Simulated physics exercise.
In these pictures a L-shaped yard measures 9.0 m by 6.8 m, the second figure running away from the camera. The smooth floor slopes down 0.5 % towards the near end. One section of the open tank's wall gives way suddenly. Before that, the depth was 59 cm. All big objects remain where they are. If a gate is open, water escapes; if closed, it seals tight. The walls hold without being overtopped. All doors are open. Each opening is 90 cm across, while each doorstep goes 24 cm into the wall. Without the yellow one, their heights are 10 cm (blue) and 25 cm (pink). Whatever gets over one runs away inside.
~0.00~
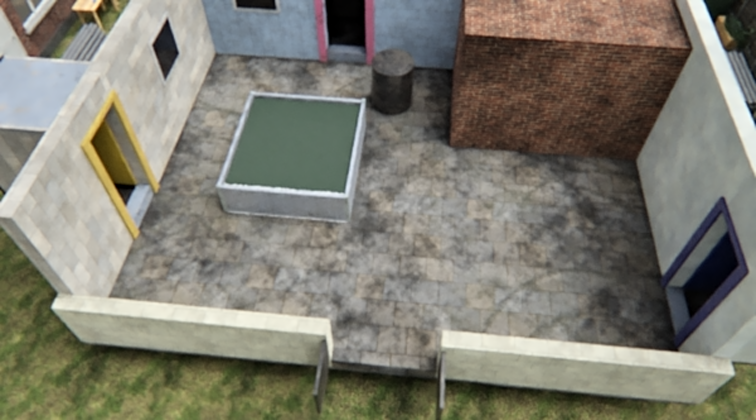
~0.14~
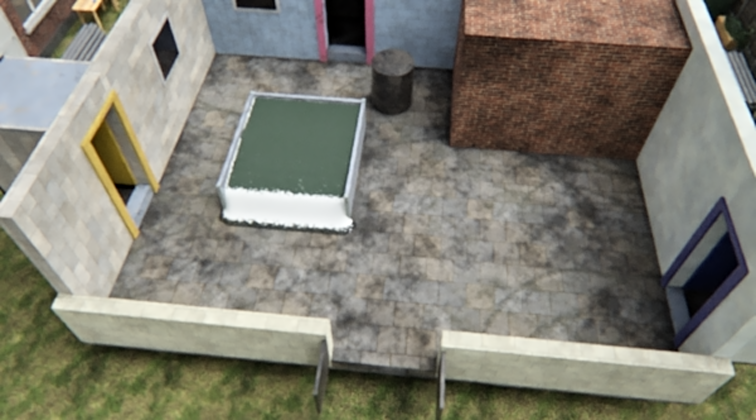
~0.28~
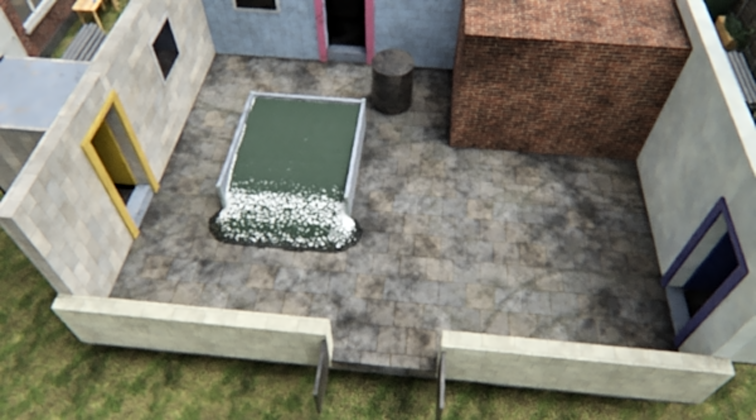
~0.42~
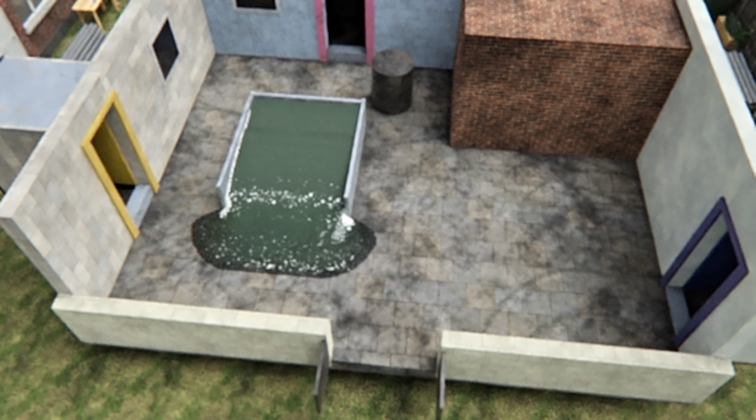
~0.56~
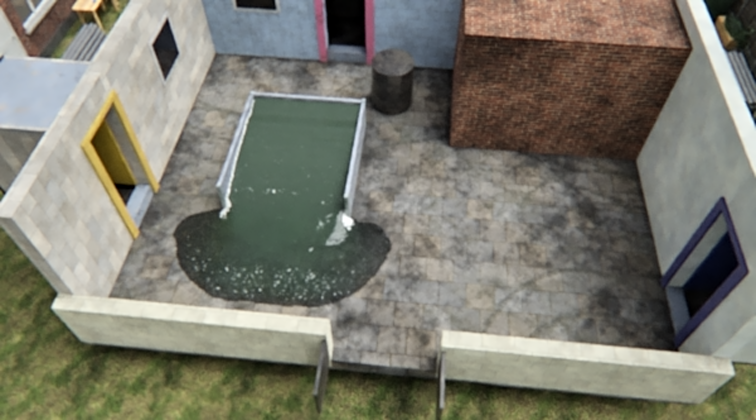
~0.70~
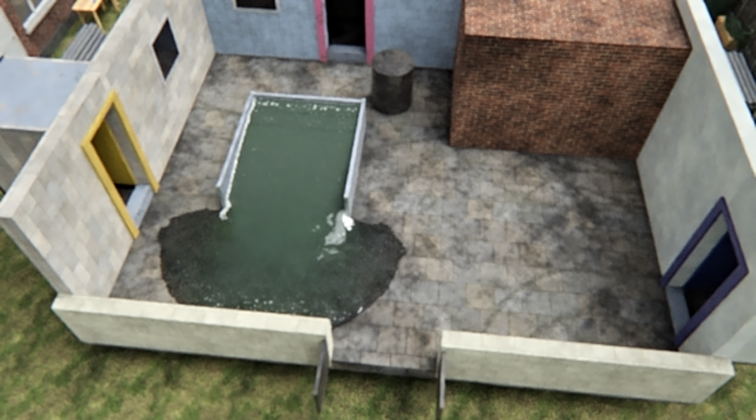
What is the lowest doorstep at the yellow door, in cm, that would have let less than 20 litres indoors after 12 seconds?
Roughly 7.5 cm.
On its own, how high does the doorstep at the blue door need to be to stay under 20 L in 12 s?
Blue door, minimum about 9.5 cm.
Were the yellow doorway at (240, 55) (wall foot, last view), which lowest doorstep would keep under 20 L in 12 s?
You'd want it roughly 14.5 cm high.
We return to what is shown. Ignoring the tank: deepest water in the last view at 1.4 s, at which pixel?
Check close to (247, 326).
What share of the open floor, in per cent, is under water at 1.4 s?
Wet: Close to 25 %.
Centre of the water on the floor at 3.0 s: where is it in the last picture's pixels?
It lies near (270, 252) in the last picture.
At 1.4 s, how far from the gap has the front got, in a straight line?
Around 3.4 m from the gap.
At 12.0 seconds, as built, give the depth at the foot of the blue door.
It stands about 6.0 centimetres deep.
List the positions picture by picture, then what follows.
The first frame shows still water, 59 cm deep, in the open tank at (296, 144); the yellow door at (127, 175) is dry.
In the second frame, water pours out at (286, 208) and has run 0.2 m, to (227, 220); about 8 cm deep outside, 59 cm at the back.
In the third frame, the front is at (231, 240), 0.7 m from the gap at (286, 208); 1.4 m2 of floor is wet, 59 cm left at the back.
In the fourth frame, the gap is at (286, 209), the front 1.1 m out at (220, 263); the back of the open tank holds 59 cm.
In the fifth frame, water pours out at (286, 209) and has run 1.7 m, to (215, 292); about 8 cm deep outside, 58 cm at the back.
In the sixth frame, the gap is at (286, 209), the front 2.3 m out at a hidden place; the back of the open tank holds 54 cm; 0.9 m in a straight line remain to the yellow door at (127, 175).
After 1.4 s water covers 25 % of the floor, deepest (39 cm) near (247, 326); it has not reached the yellow door.
After 3.0 s water covers 30 % of the floor, deepest (39 cm) near (98, 322); 11 cm at the yellow door, 0 litres in over its 24 cm doorstep.
After 12.0 s water covers 100 % of the floor, deepest (10 cm) near (445, 77); 4 cm at the yellow door, 0 litres in over its 24 cm doorstep.
At the yellow door as built, the water arrived by 1.8 s and peaked near 12 cm at 4.4 s.
Run again over the same 12 s with other heights there, 28 litres in over 6.5 cm, 11 litres over 8.5 cm. The limit of 20 litres is kept from about 7.5 cm up.
